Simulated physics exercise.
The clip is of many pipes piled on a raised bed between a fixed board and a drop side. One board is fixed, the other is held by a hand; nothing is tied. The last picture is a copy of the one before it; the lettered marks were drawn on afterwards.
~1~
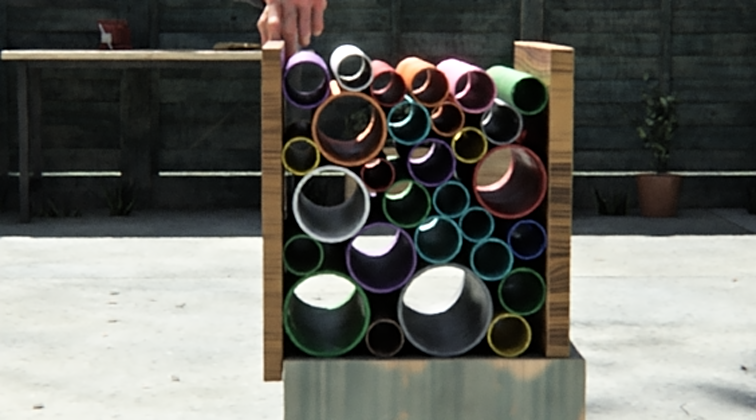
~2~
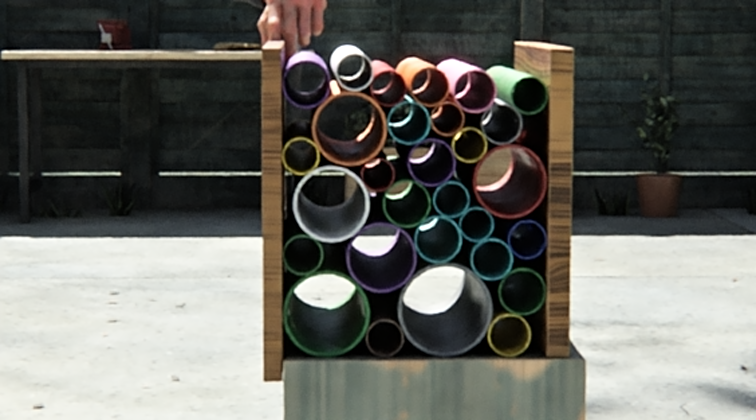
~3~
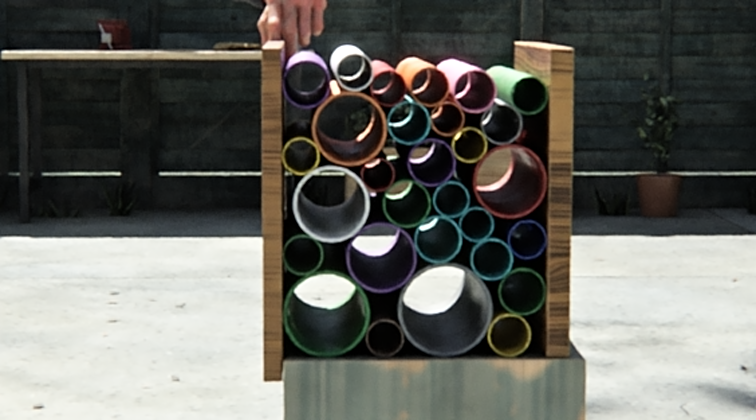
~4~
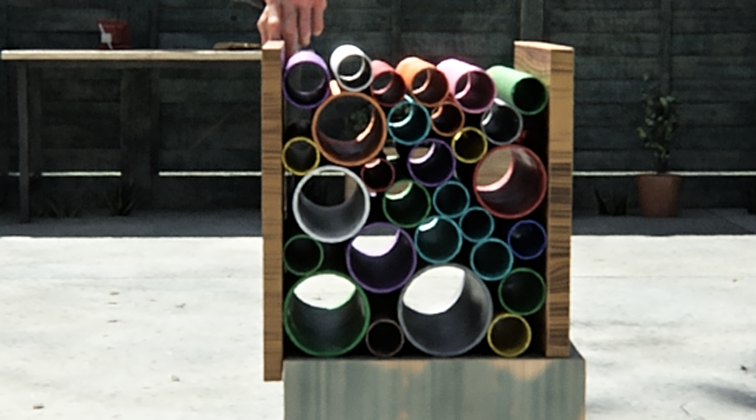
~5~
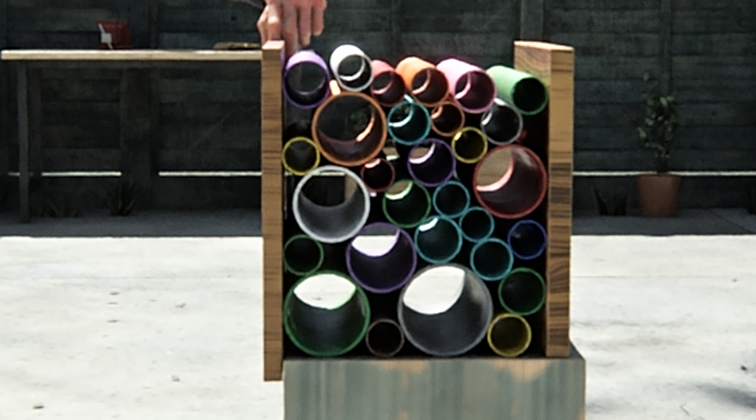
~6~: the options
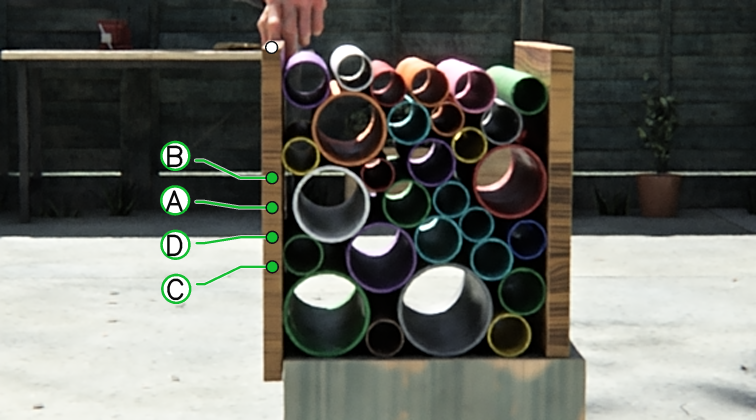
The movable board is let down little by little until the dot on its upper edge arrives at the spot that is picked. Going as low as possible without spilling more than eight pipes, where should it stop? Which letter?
Stop at C.
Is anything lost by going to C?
Yes.
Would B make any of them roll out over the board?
At B: Yes.
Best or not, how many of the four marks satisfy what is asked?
Four of the four.
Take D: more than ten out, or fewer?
It loses fewer than ten.
On the copy, A at (272, 208); B at (272, 178); C at (273, 267); D at (272, 238); the white dot at (272, 48).
On C. First, top of the board (282, 141).
Then, top of the board (282, 243).
Finally, top of the board (282, 266), about four out over the board.
By contrast, A three out over the board; B three out over the board; D about four out over the board.
